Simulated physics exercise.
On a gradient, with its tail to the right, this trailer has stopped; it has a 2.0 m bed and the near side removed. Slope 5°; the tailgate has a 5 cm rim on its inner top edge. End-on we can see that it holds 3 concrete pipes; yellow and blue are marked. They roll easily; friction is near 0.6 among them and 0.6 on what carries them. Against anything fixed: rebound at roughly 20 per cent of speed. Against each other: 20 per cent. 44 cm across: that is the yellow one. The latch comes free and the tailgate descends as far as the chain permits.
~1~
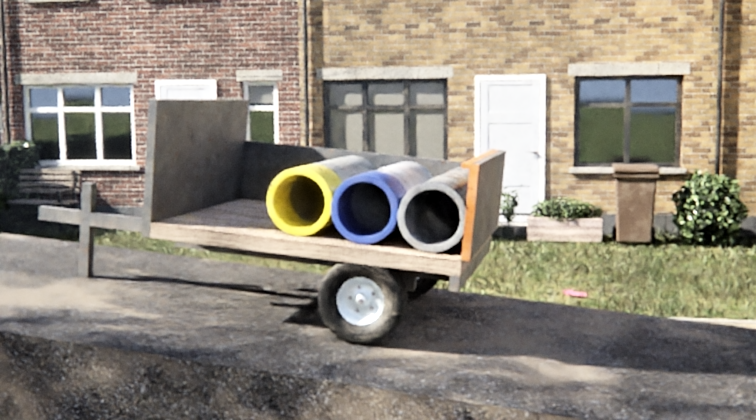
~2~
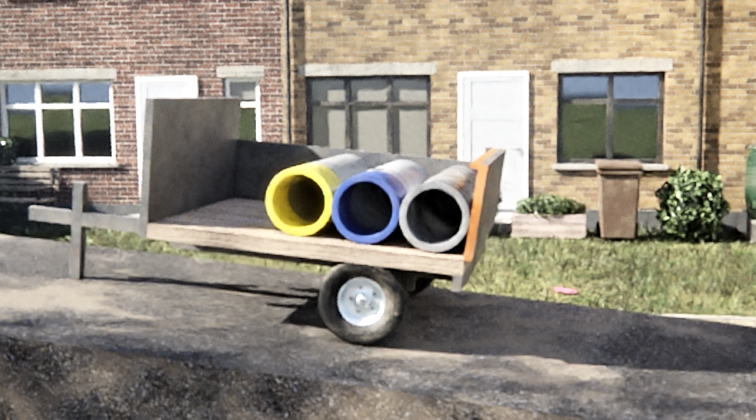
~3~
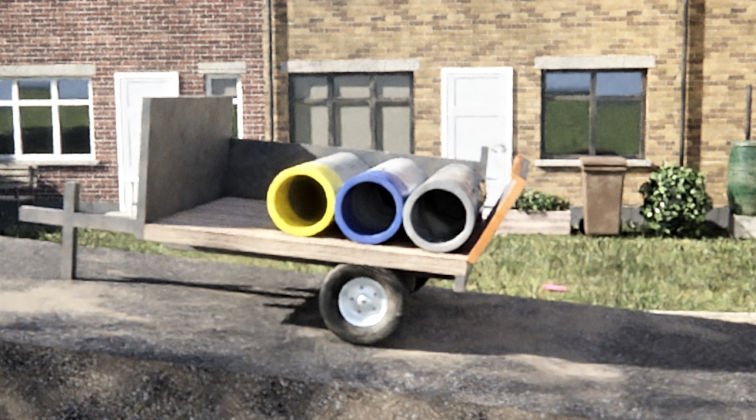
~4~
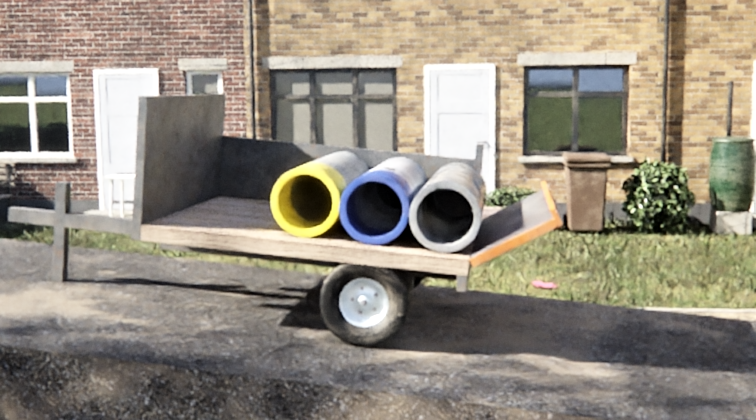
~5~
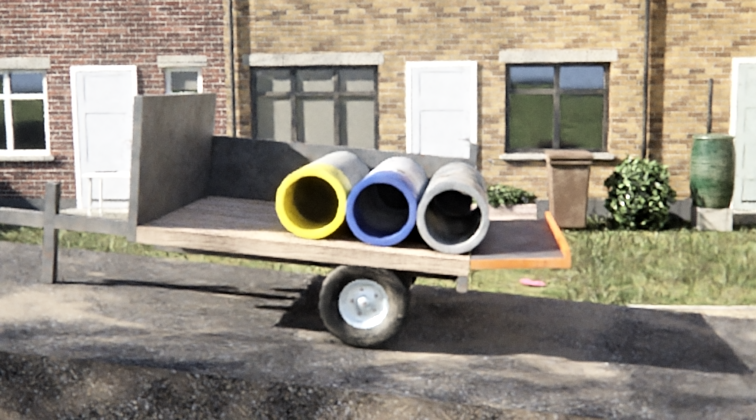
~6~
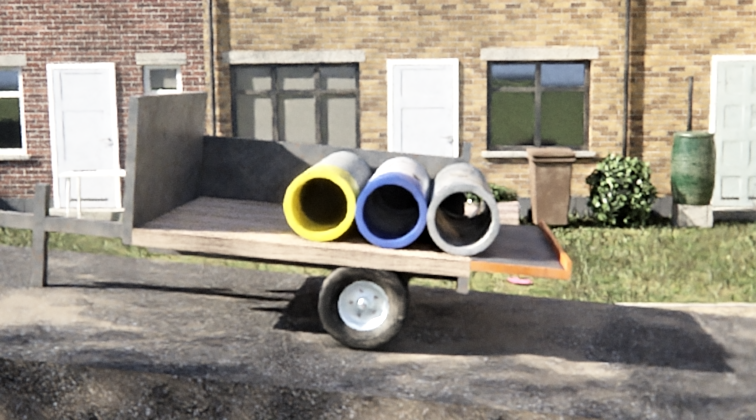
On a sunlit road before brick houses with white doors and a strip of grass, a trailer is seen from its open side. Three concrete pipes, yellow-rimmed, blue-rimmed and grey from left to right, lie together on its wooden bed beside an upright, orange-edged tailgate. The tailgate swings down rightward to just below level and the pipes edge slightly right, while the camera shifts sideways, sliding the houses left.
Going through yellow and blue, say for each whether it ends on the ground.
As I see it, yellow: Still here; blue: Still here.
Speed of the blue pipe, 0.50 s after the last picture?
It moves at about 0.6 m/s.
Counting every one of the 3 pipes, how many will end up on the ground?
It comes to 0.
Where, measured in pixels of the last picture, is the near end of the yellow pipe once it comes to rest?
(404, 214).
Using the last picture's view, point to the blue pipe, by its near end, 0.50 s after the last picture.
Near (429, 216).
Then, 0.5 s past the sixth picture, yellow is on the bed, 70 cm short of the hinge, rolling right; blue is on the bed, 25 cm short of the hinge, rolling right; 0 out so far.
Finally (1.1 s after the last picture), yellow is on the bed, 40 cm short of the hinge; blue is on the gate, 5 cm past the hinge; 0 out so far.
